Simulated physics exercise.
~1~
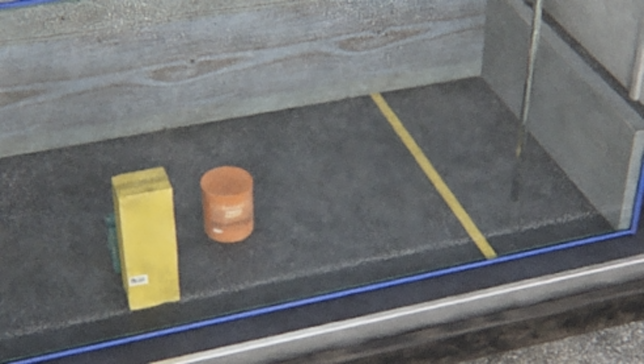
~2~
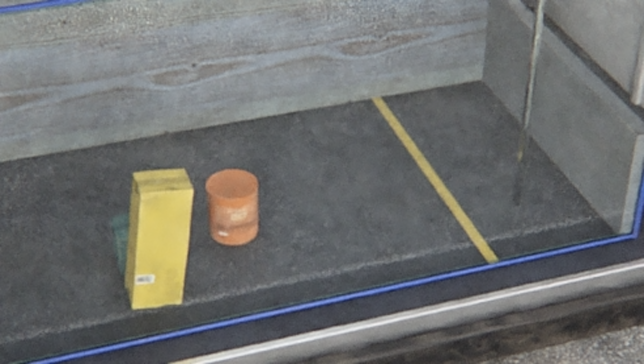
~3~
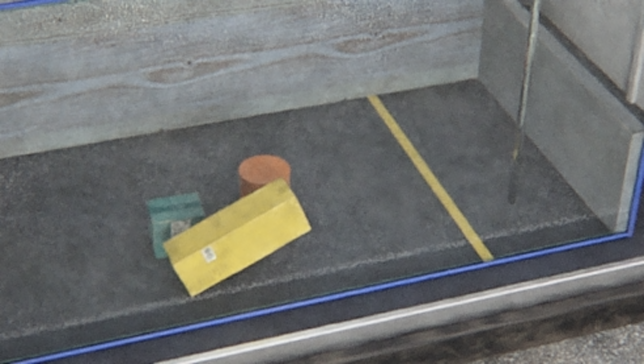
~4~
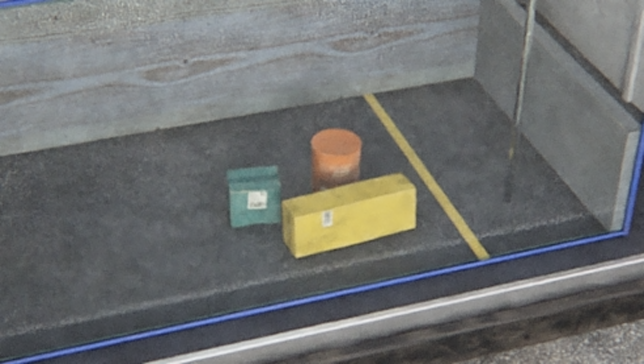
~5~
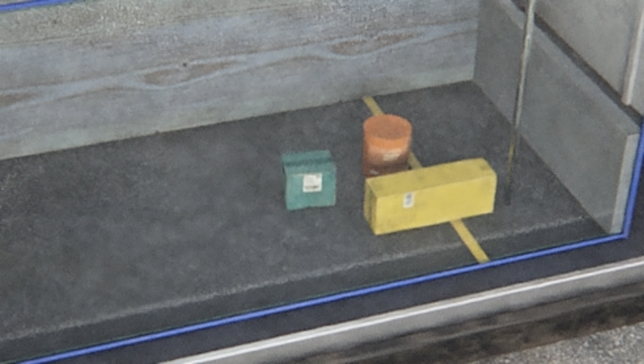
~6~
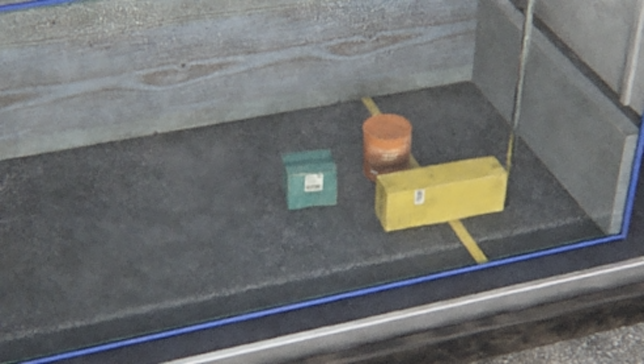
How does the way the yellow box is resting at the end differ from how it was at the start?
At the start the yellow box stands upright, but at the end it is lying on its side.
To begin with, a tall yellow box stands upright on a dark floor, partly hiding a teal carton, with an orange bucket to its right. The yellow box leans to the right, then topples onto its side in front of the bucket as all the objects shift right. They slide on together towards a yellow line, the bucket staying upright. The carton and bucket come to rest, while the yellow box edges slightly farther right. At the end, the carton sits well short of the line, and the bucket and fallen box overlap it, their middles just short of it.
